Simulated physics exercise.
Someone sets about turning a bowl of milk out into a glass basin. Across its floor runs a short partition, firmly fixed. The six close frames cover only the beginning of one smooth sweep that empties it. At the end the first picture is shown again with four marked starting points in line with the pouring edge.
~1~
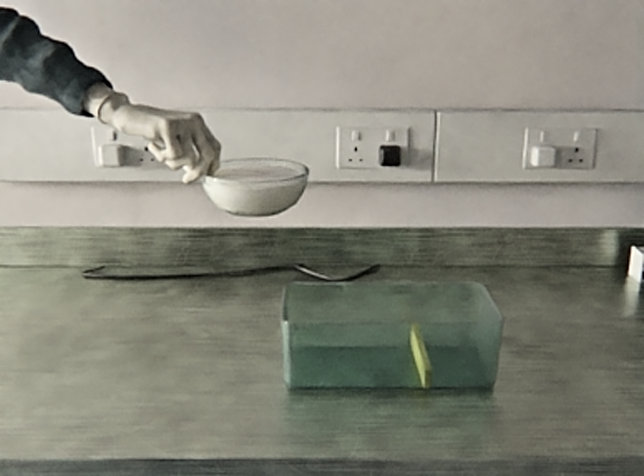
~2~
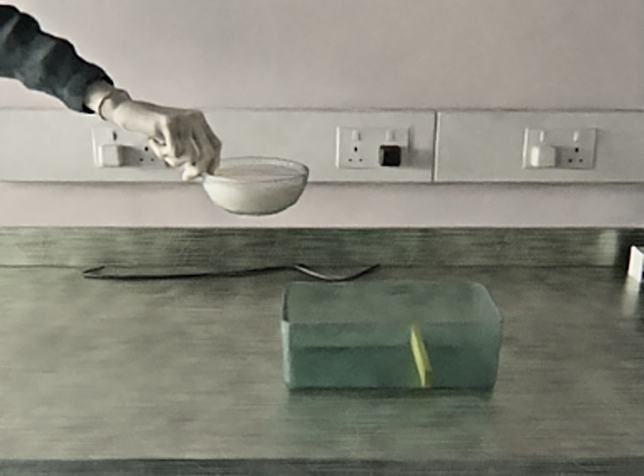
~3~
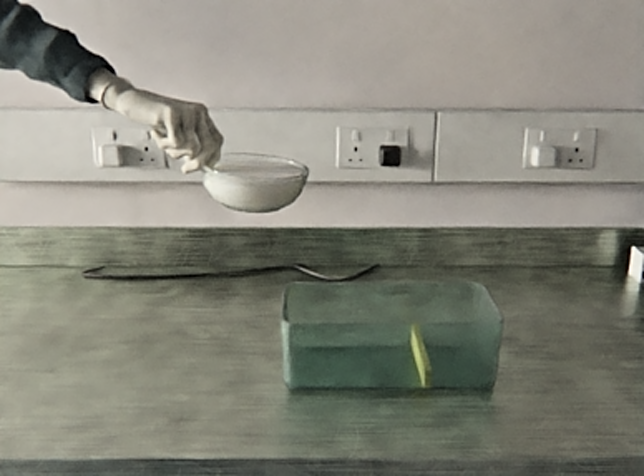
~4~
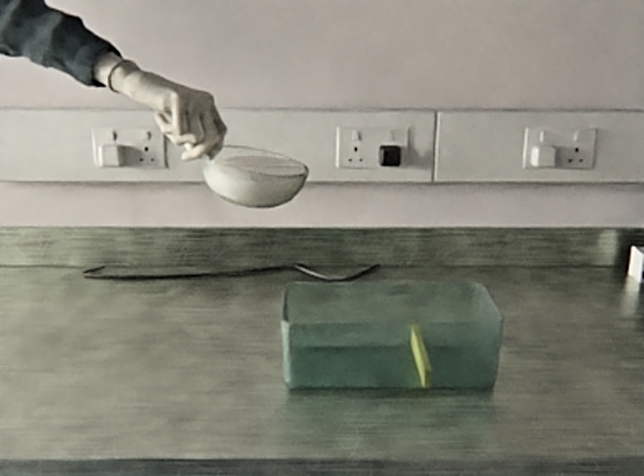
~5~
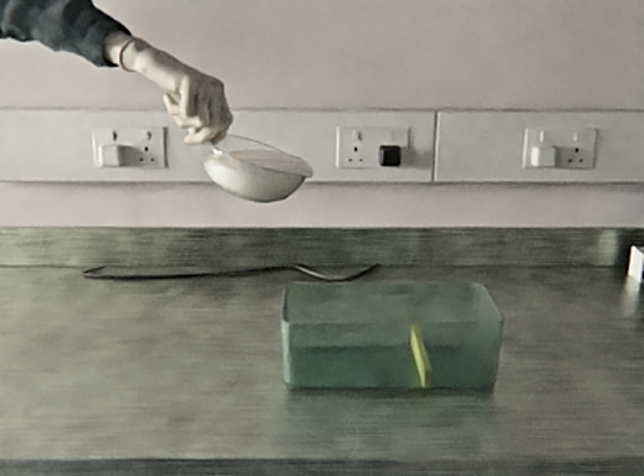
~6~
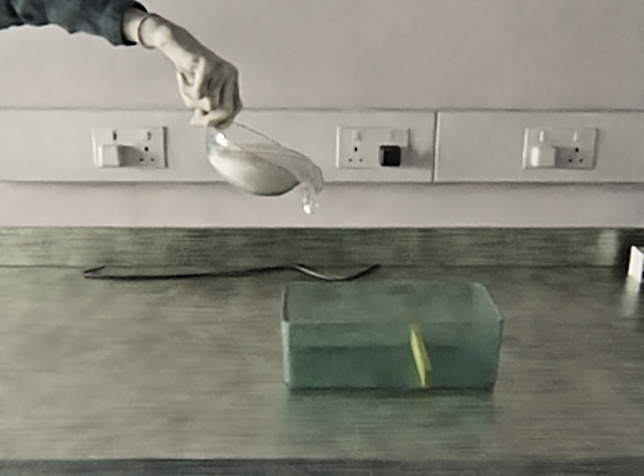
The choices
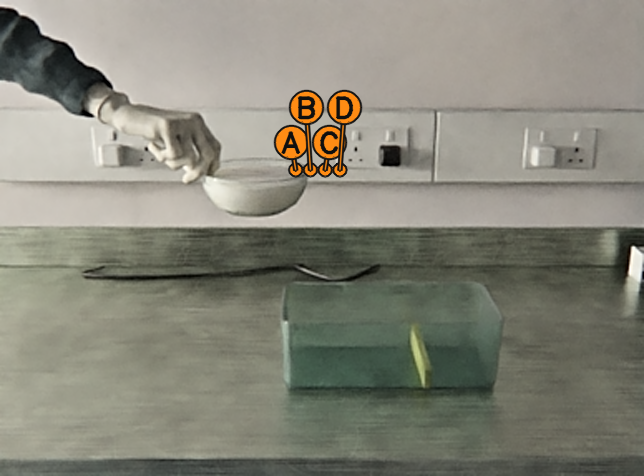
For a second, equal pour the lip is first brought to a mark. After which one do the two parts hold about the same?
The best place is D.
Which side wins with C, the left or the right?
The left side.
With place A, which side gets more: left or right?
The left one.
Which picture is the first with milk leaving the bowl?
Picture 5.
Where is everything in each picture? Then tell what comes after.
The first frame shows upright, lip at (307, 169); basin from (284, 387) to (495, 386); top of the wall at (421, 347); nothing has left yet.
The second frame shows upright, lip at (307, 169); nothing has left yet.
The third frame shows tipped about 5°, lip at (307, 169); nothing has left yet.
The fourth frame shows tipped about 11°, lip at (307, 169); nothing has left yet.
The fifth frame shows tipped about 19°, lip at (307, 169); milk is over the lip, down to (310, 174).
The sixth frame shows tipped about 28°, lip at (307, 169); milk is over the lip, down to (312, 210).
In orange, A at (295, 169); B at (310, 169); C at (325, 169); D at (339, 169).
For place A, about 80 % ends left of the wall and 17 % right of it; 3 % is lost outside.
For place B, about 85 % ends left of the wall and 12 % right of it; 3 % is lost outside.
For place C, about 74 % ends left of the wall and 22 % right of it; 4 % is lost outside.
For place D, about 49 % ends left of the wall and 48 % right of it.
